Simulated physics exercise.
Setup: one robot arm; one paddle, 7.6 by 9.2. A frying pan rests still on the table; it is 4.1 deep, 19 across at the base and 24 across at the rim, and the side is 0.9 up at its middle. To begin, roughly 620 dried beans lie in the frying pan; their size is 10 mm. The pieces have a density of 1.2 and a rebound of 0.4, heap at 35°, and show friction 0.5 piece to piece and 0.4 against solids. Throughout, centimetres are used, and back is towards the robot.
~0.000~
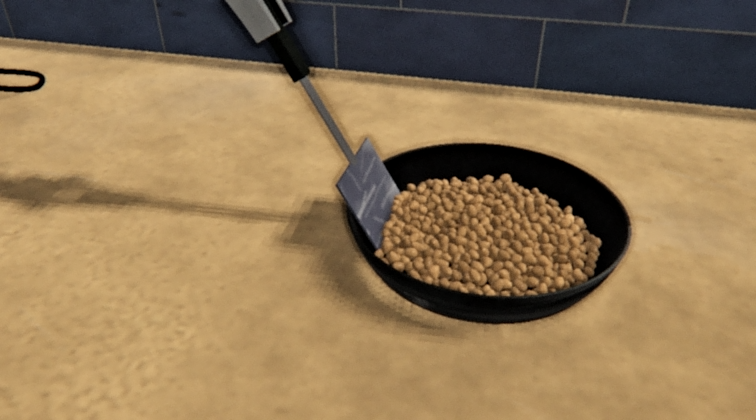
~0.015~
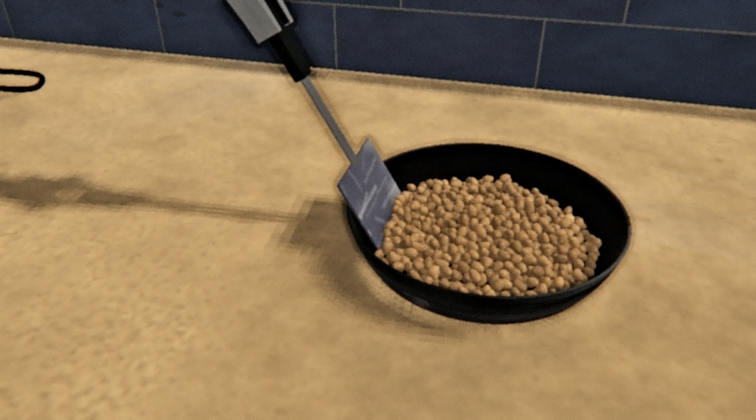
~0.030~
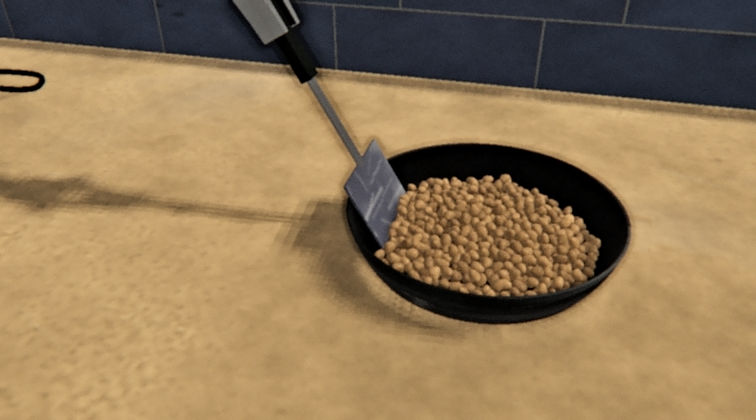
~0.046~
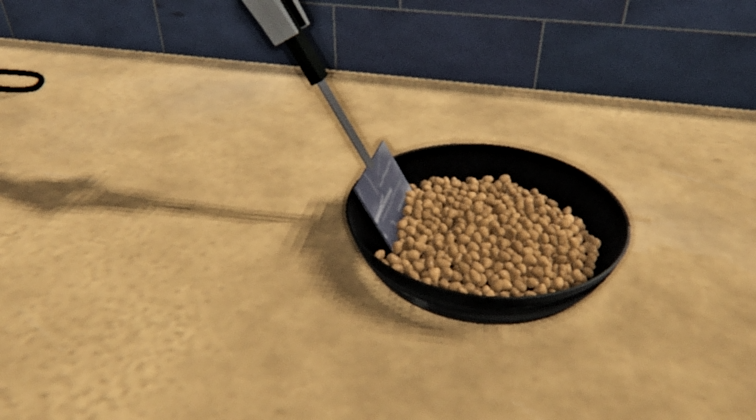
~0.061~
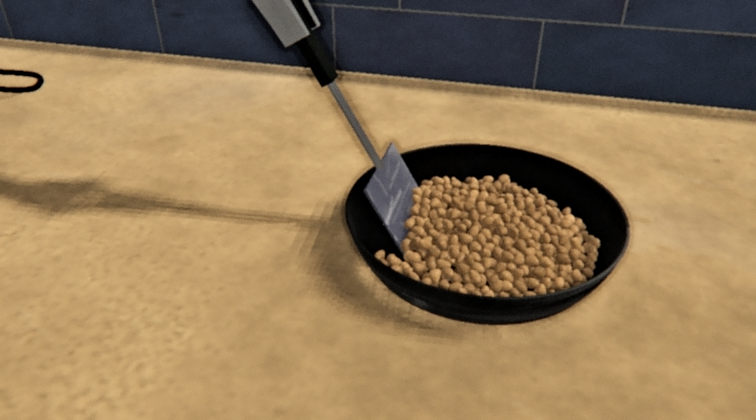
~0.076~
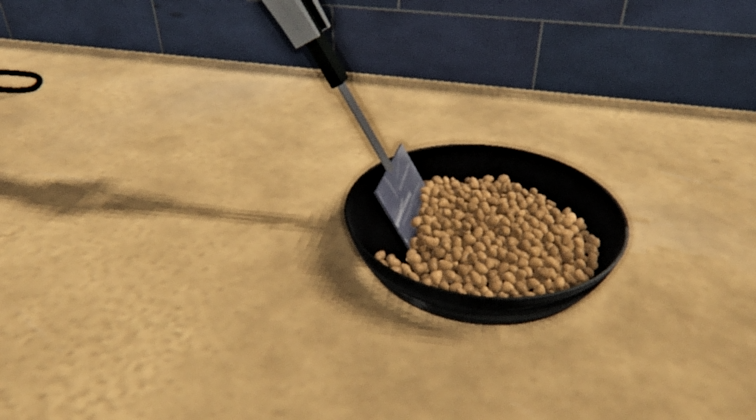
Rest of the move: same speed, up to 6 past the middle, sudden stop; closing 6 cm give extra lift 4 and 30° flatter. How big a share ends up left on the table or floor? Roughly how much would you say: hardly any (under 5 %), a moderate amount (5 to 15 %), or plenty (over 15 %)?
I'd say hardly any.
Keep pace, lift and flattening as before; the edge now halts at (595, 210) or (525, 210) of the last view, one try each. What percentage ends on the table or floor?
First try about 25 percent, second about 0 percent.
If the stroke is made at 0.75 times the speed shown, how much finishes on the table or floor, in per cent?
I'd put it at about 0 per cent.
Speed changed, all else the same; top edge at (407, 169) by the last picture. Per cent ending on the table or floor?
Estimate: Close to 15 %.
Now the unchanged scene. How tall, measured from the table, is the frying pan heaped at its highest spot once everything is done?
Close to 5.5 centimetres high.
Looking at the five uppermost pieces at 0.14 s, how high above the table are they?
Height: Some 4 cm.
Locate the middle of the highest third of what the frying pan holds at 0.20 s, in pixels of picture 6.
Around (541, 226).
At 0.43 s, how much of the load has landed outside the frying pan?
Share at that moment: About 2 %.
After 0.14 s, sloping 60°, highest piece 4 above the table; 624 in the frying pan.
After 0.20 s, sloping 46°, highest piece 6 above the table; 624 in the frying pan.
After 0.43 s, sloping 30°, highest piece 5 above the table; 609 in the frying pan, 13 on the table or floor, 2 on the blade or in flight.
After 1.48 s, sloping 30°, highest piece 5 above the table; 607 in the frying pan, 17 on the table or floor.
In the end, 607 in the frying pan, 17 on the table or floor. That is 3 % on the table or floor.
